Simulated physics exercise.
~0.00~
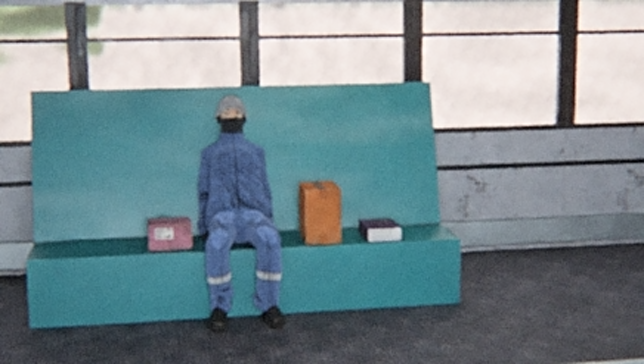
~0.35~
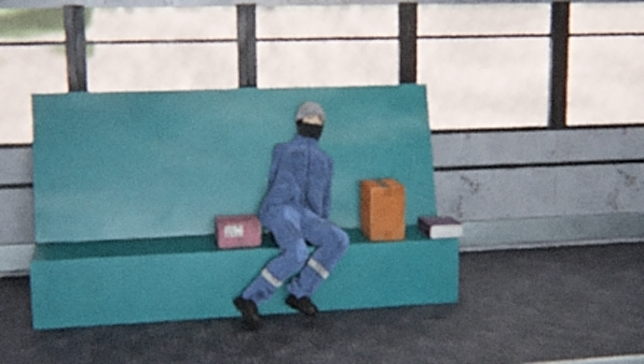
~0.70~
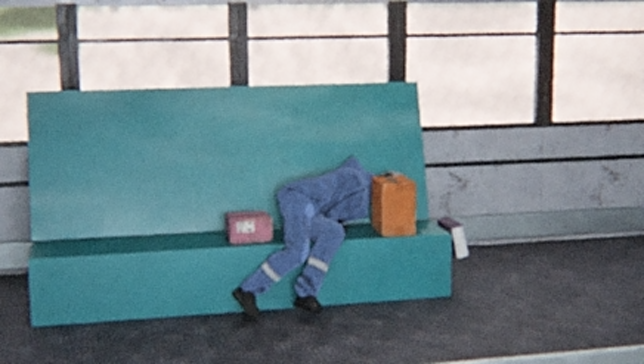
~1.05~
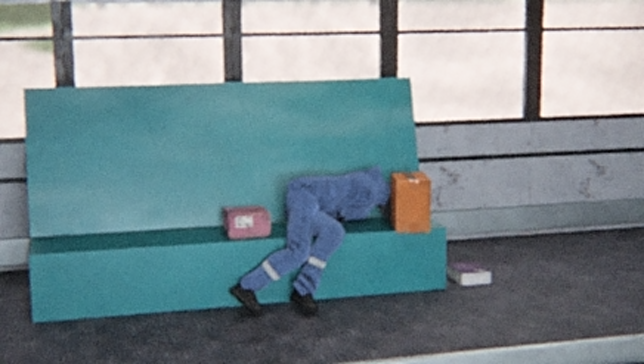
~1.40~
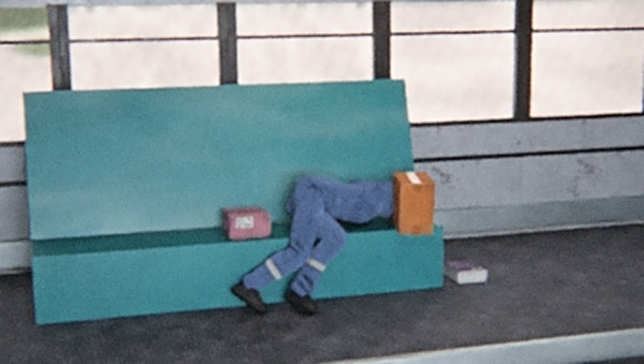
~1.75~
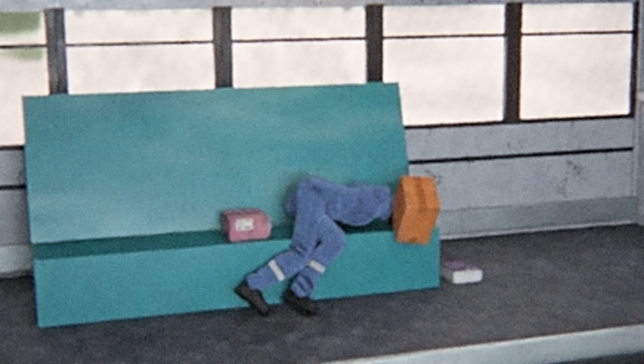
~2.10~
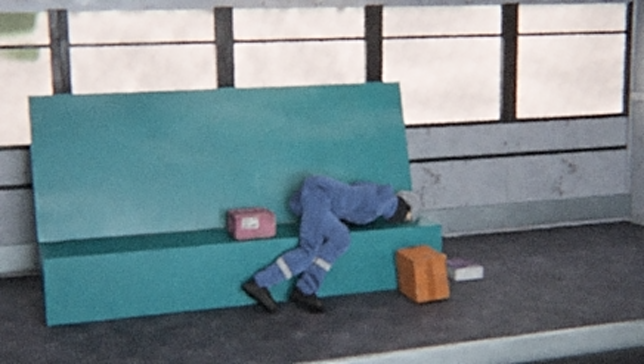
On a tram bench, a slumping passenger slides right as a folder, then orange pack, falls.
